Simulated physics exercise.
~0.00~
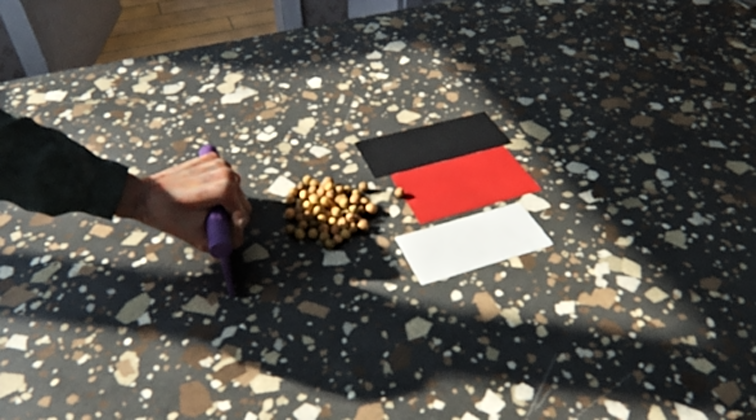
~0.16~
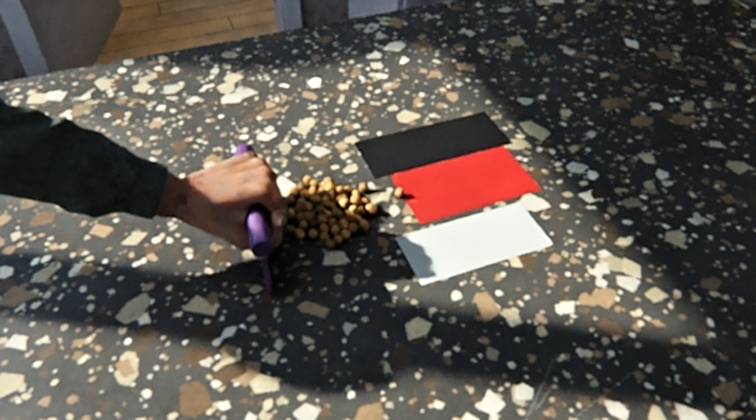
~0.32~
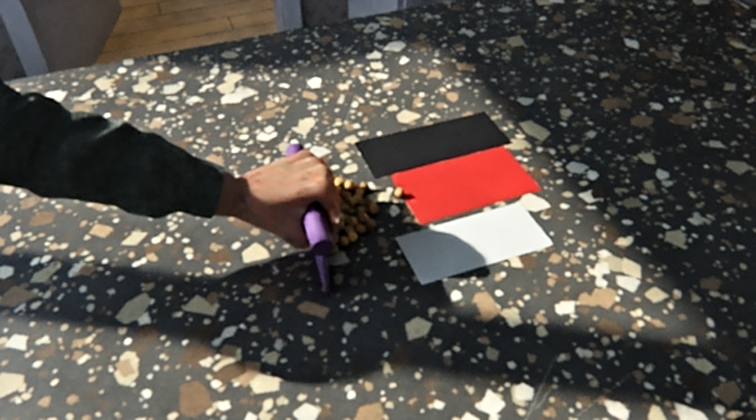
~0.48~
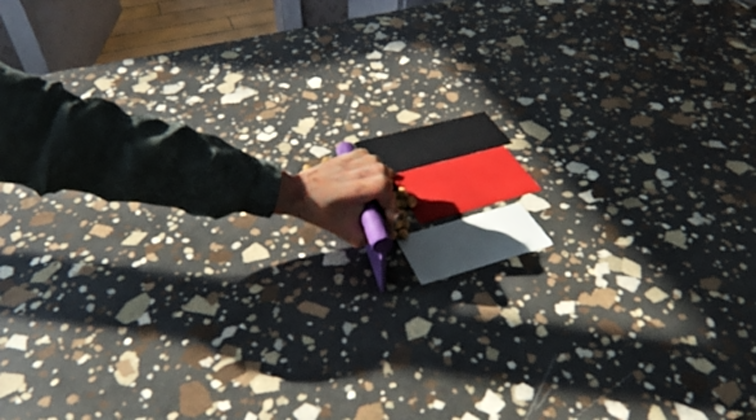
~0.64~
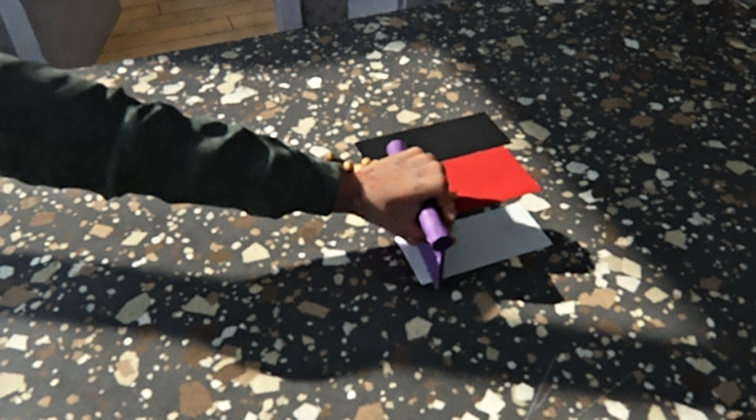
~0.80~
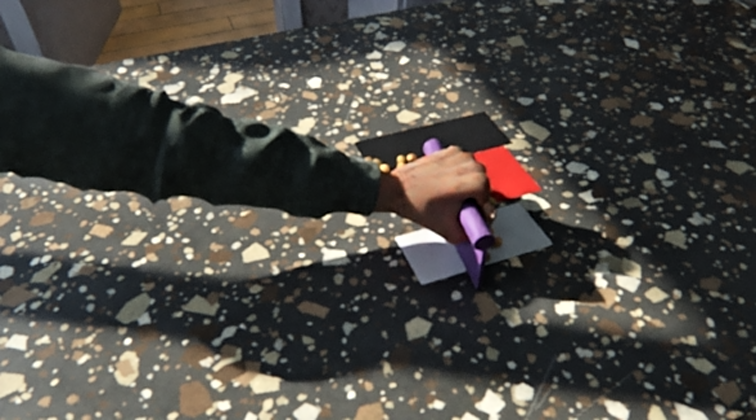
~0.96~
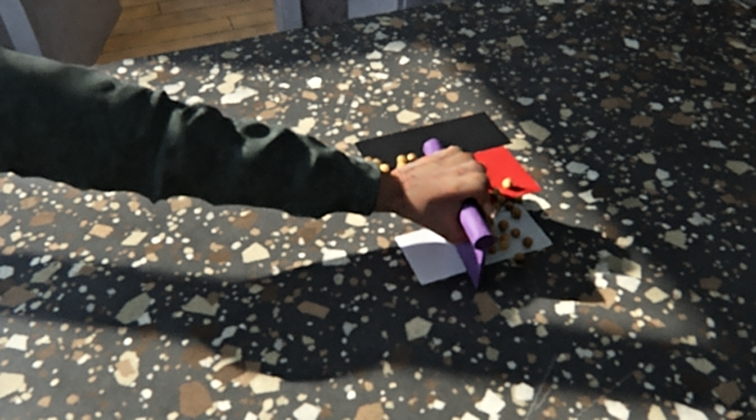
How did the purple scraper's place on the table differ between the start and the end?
At the start the scraper was on the bare speckled tabletop to the left of the beads, and by the end it was well to the right, over the coloured mats.
A hand pushed a purple scraper rightward across a speckled tabletop into a pile of small wooden beads, driving them toward black, red and white mats. It stopped over the mats, and some beads rolled on, ending scattered on and around them.
